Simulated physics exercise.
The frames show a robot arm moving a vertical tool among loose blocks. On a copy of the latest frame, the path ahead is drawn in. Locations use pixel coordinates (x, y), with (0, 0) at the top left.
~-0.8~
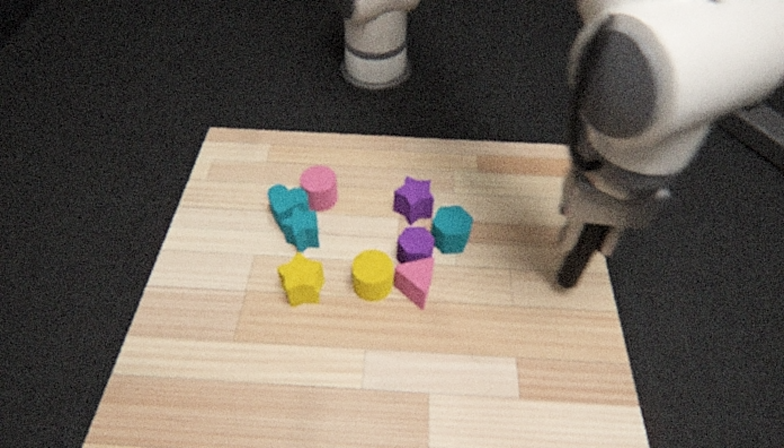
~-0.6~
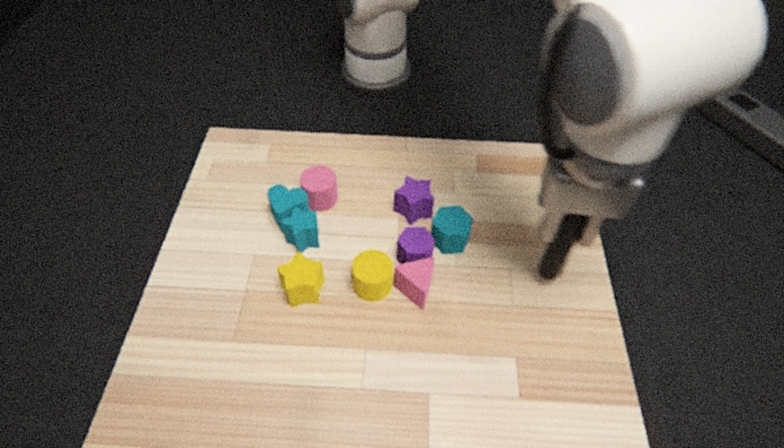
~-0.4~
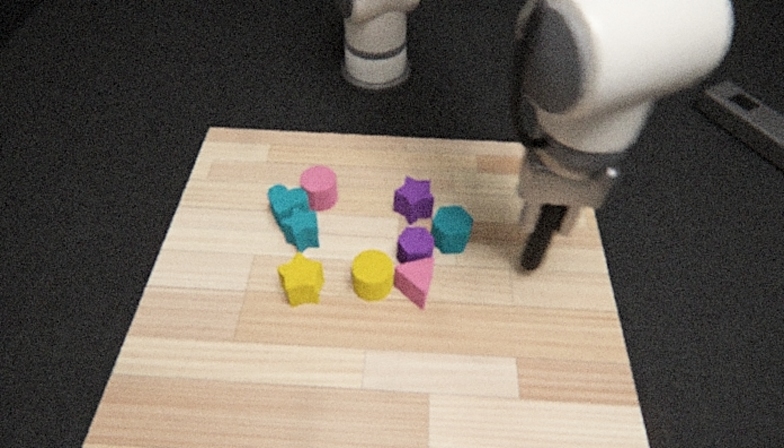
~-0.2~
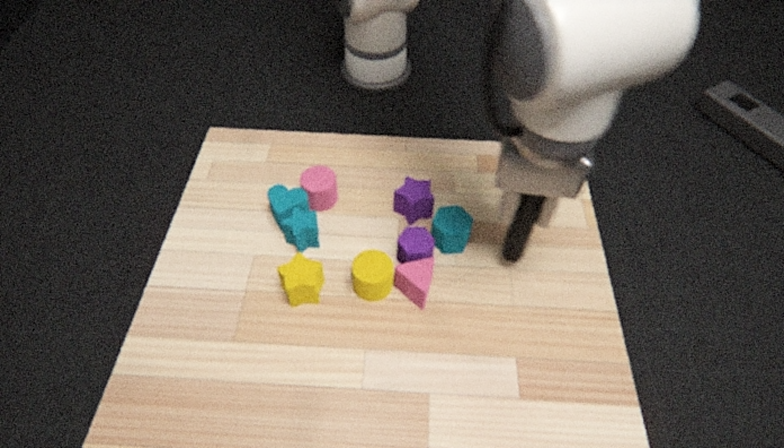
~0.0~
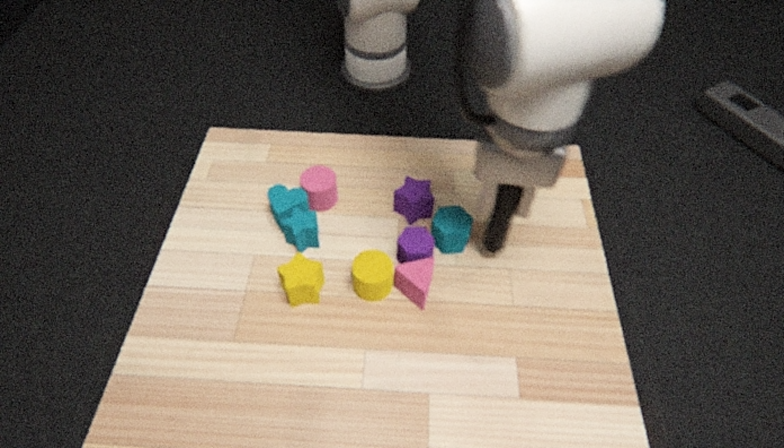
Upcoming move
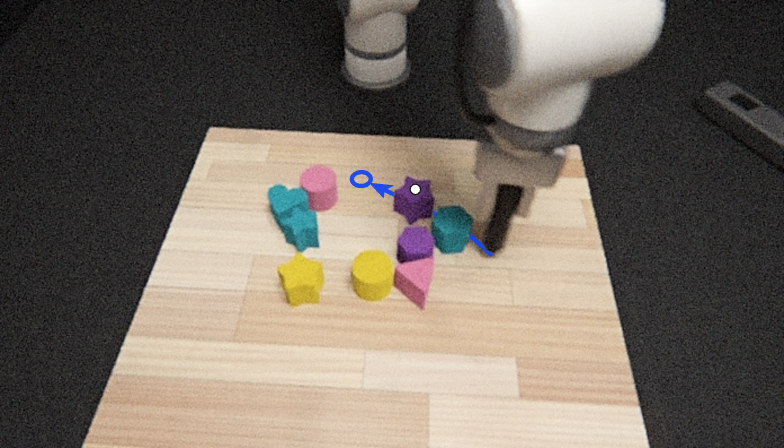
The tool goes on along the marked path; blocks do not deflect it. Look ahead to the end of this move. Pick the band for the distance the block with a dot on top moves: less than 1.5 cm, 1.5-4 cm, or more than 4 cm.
Beyond 4 cm.
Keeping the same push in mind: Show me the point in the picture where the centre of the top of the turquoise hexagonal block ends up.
It comes to (422, 212).
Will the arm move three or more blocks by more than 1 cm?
The answer is no.
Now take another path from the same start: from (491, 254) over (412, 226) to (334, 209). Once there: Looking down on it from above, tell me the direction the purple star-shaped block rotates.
Viewed from the top, it goes clockwise.
Drawn move, from (491, 254) over (450, 222) and (405, 199) to (361, 179); the dot is on the purple star-shaped block.
The first path, step by step. One third of the way, tool (451, 213); turquoise hexagonal block (429, 212), turned 55° anticlockwise.
Two thirds of the way, tool (405, 190); purple star-shaped block (381, 180); purple hexagonal block (414, 242); turquoise hexagonal block (422, 212), turned 75° anticlockwise.
At the end, tool (361, 170); pink disc (314, 179); purple star-shaped block (353, 175), turned 65° anticlockwise; purple hexagonal block (414, 242); turquoise hexagonal block (422, 212), turned 75° anticlockwise.
